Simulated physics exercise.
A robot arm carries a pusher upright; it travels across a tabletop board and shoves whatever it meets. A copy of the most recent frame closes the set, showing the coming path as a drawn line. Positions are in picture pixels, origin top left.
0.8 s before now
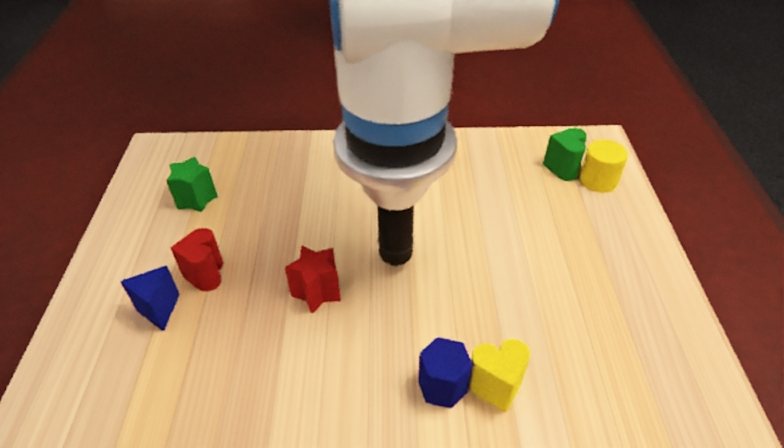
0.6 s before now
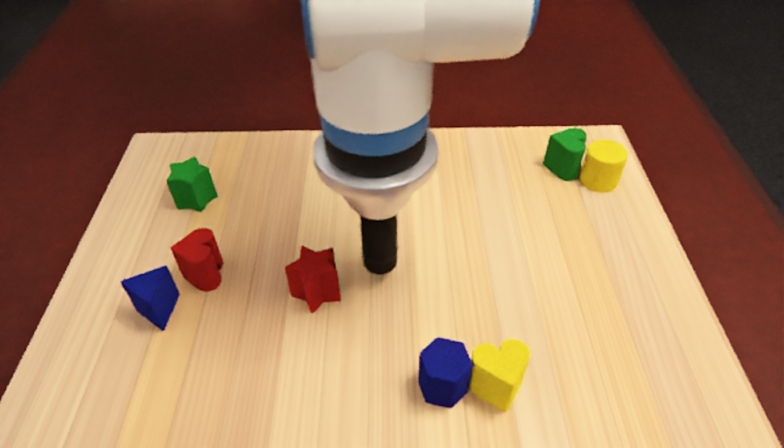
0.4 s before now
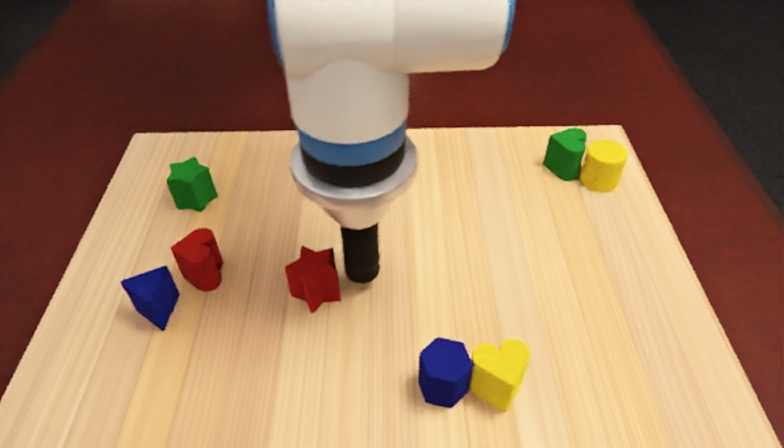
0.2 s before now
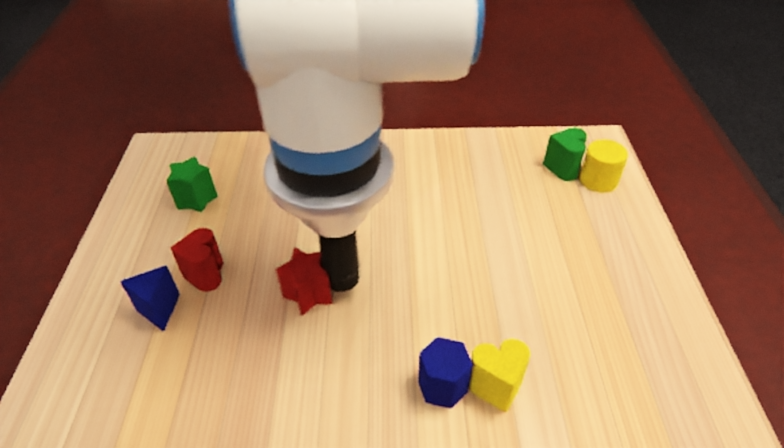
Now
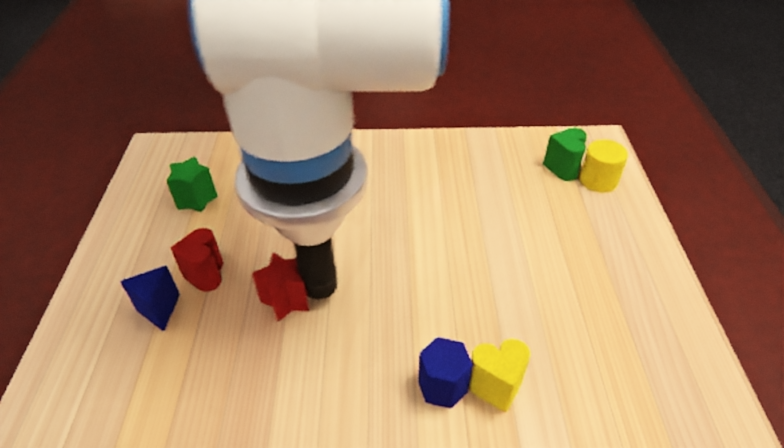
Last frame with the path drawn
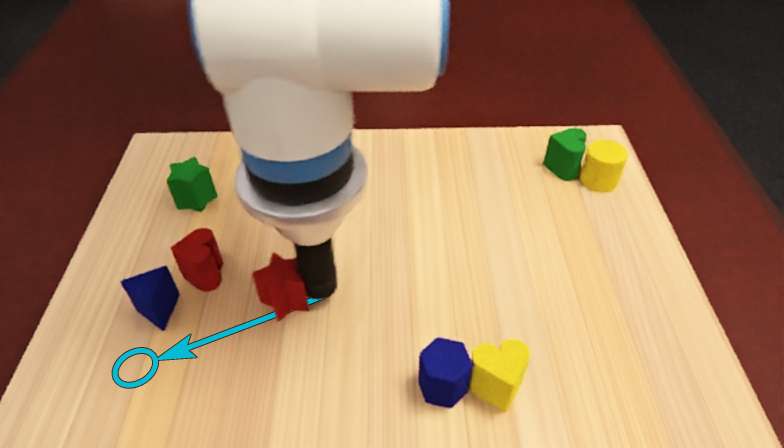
A robot arm moves left across the wooden board and pushes the red star leftward.
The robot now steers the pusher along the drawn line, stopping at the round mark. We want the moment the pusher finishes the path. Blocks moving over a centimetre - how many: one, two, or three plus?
Counting only shifts above 1 cm, I get one block.
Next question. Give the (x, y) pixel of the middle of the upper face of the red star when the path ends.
In the picture, it is at (189, 283).
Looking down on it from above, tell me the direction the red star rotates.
Looking from above, the answer is clockwise.
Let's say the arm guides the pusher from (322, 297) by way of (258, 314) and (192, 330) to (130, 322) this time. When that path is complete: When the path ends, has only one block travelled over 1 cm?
No, I don't think so.
The drawn path runs straight from (322, 297) to (135, 367).
The first path, step by step. One third of the way, pusher at (260, 309); red star at (222, 279), turned 30° clockwise.
Two thirds of the way, pusher at (197, 333); red star at (190, 283), turned 80° clockwise.
At the end, pusher at (129, 358); blue triangular piece not moved; red star at (189, 283), turned 85° clockwise.
